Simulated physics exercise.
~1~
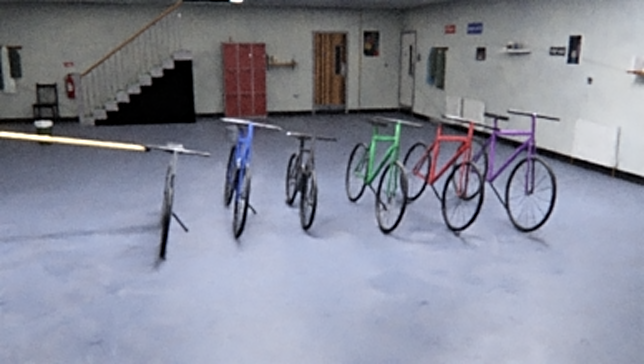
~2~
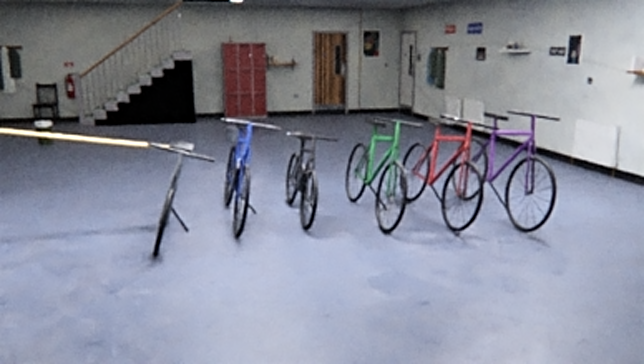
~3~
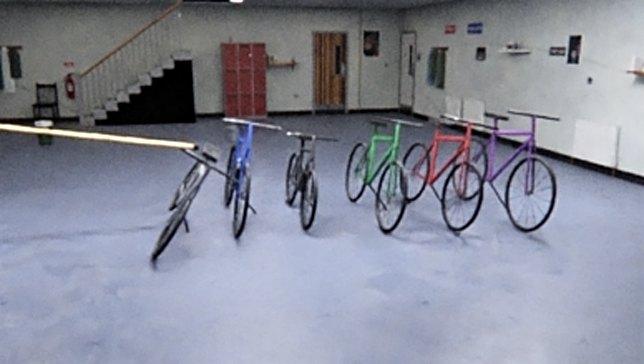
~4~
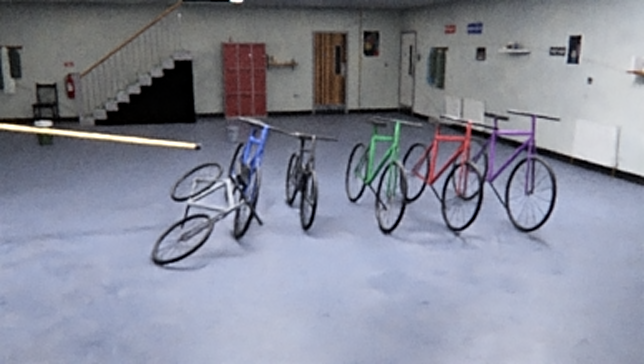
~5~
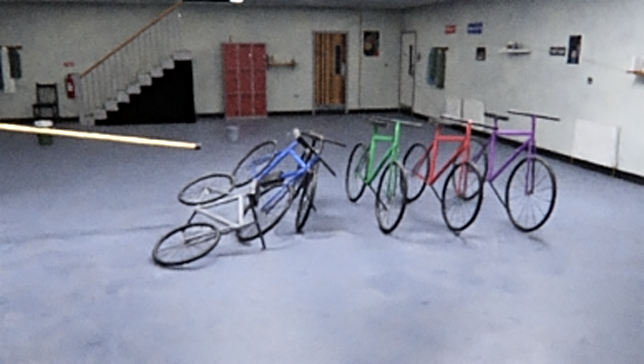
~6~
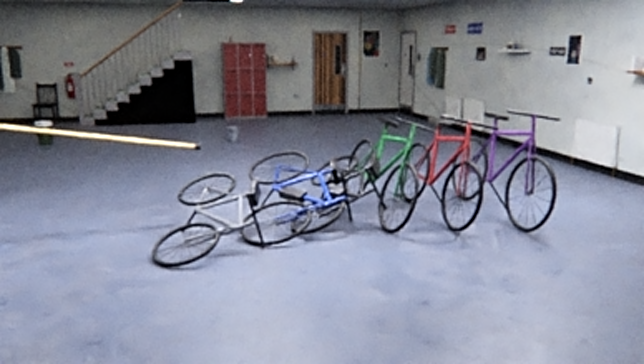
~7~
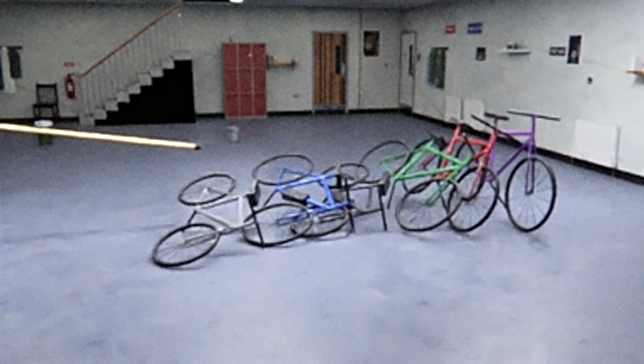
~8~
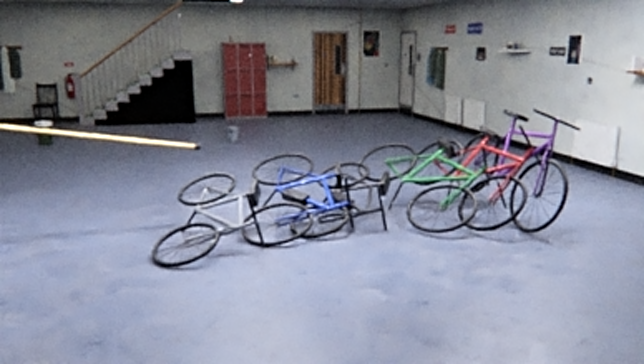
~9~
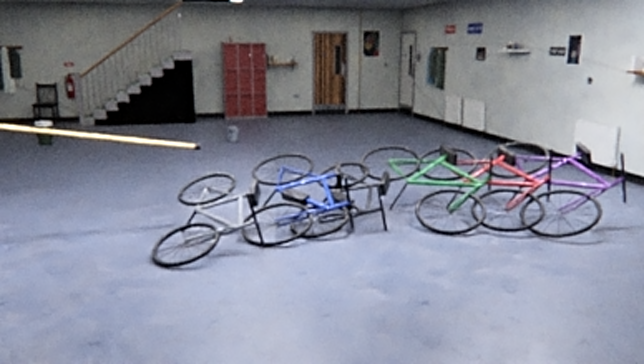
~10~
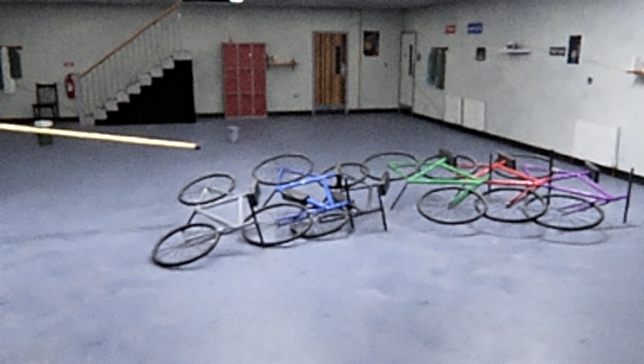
Six bicycles topple rightward one after another after a pole pushes the first, and none remains standing.
